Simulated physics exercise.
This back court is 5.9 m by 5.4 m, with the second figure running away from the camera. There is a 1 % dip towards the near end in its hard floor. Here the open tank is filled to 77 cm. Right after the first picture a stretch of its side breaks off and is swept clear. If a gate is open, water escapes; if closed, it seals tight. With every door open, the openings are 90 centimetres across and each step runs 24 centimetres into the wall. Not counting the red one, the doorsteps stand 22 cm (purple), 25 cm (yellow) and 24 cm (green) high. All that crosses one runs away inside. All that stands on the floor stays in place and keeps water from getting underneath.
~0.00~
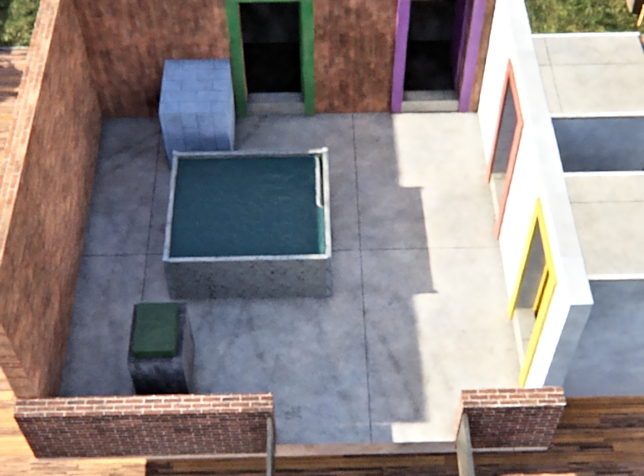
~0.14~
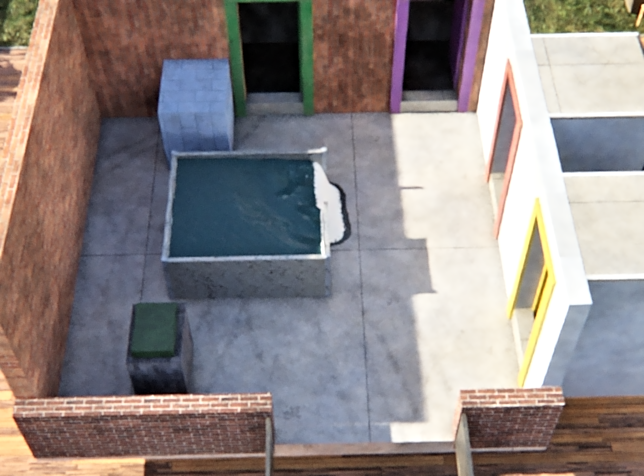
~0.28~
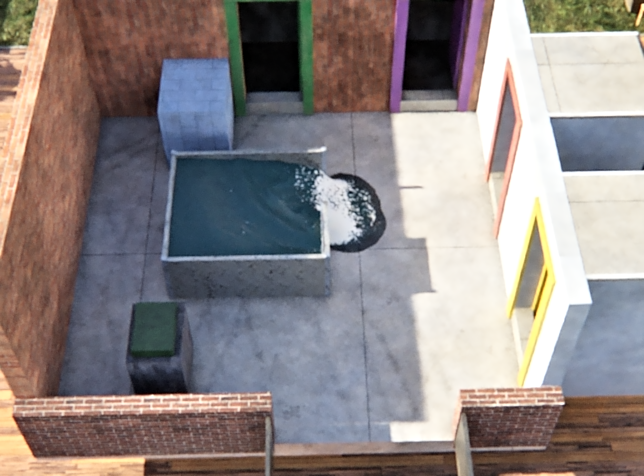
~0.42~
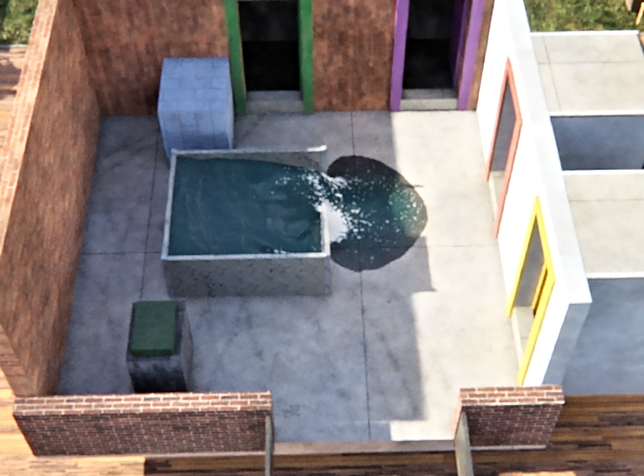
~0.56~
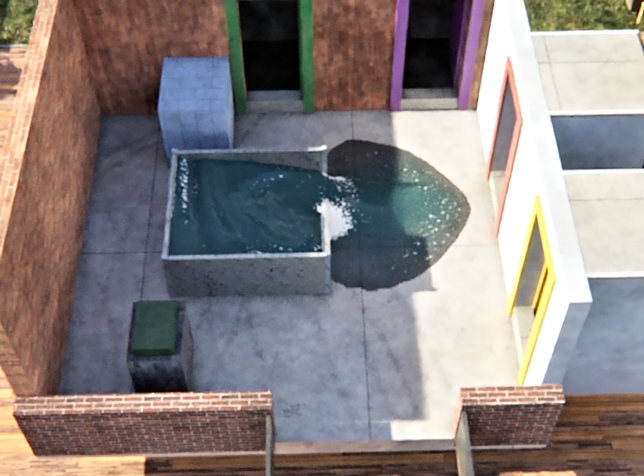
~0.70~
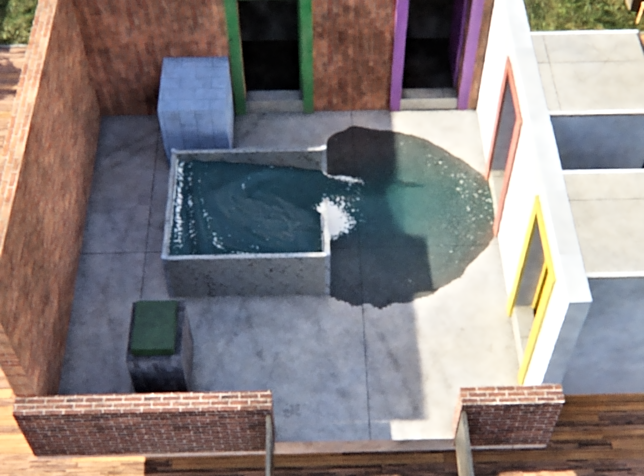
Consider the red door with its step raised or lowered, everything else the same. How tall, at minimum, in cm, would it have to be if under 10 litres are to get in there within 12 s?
It would need to be about 32 cm tall.
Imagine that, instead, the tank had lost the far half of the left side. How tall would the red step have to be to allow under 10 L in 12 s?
About 8.0 cm.
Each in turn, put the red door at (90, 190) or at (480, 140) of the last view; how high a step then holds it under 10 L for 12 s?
8.0 and 31 cm.
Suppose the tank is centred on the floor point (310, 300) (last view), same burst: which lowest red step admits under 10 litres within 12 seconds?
Some 30 cm.
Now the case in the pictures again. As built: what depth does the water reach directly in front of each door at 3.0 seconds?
Lab note, depth in cm: Purple 23; red 26; yellow 10; green 1.
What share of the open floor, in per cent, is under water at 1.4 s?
Some 30 in a hundred.
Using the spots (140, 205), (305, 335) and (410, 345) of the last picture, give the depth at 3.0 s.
The three readings, in order, are 0, 0 and 2 cm.
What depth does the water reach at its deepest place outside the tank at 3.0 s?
About 27 cm.
After 1.4 s water covers 30 % of the floor, deepest (38 cm) near (336, 208); 34 cm at the red door, 24 litres in over its 22 cm step.
After 3.0 s water covers 40 % of the floor, deepest (27 cm) near (516, 405); 26 cm at the red door, 97 litres in over its 22 cm step.
After 12.0 s water covers 95 % of the floor, deepest (14 cm) near (518, 418); 9 cm at the red door, 107 litres in over its 22 cm step.
At the red door as built, the water arrived by 0.7 s and peaked near 35 cm at 1.8 s.
Run again over the same 12 s with other heights there, 30 litres in over 28.5 cm, 0 litres over 38 cm. The limit of 10 litres is kept from about 32 cm up.
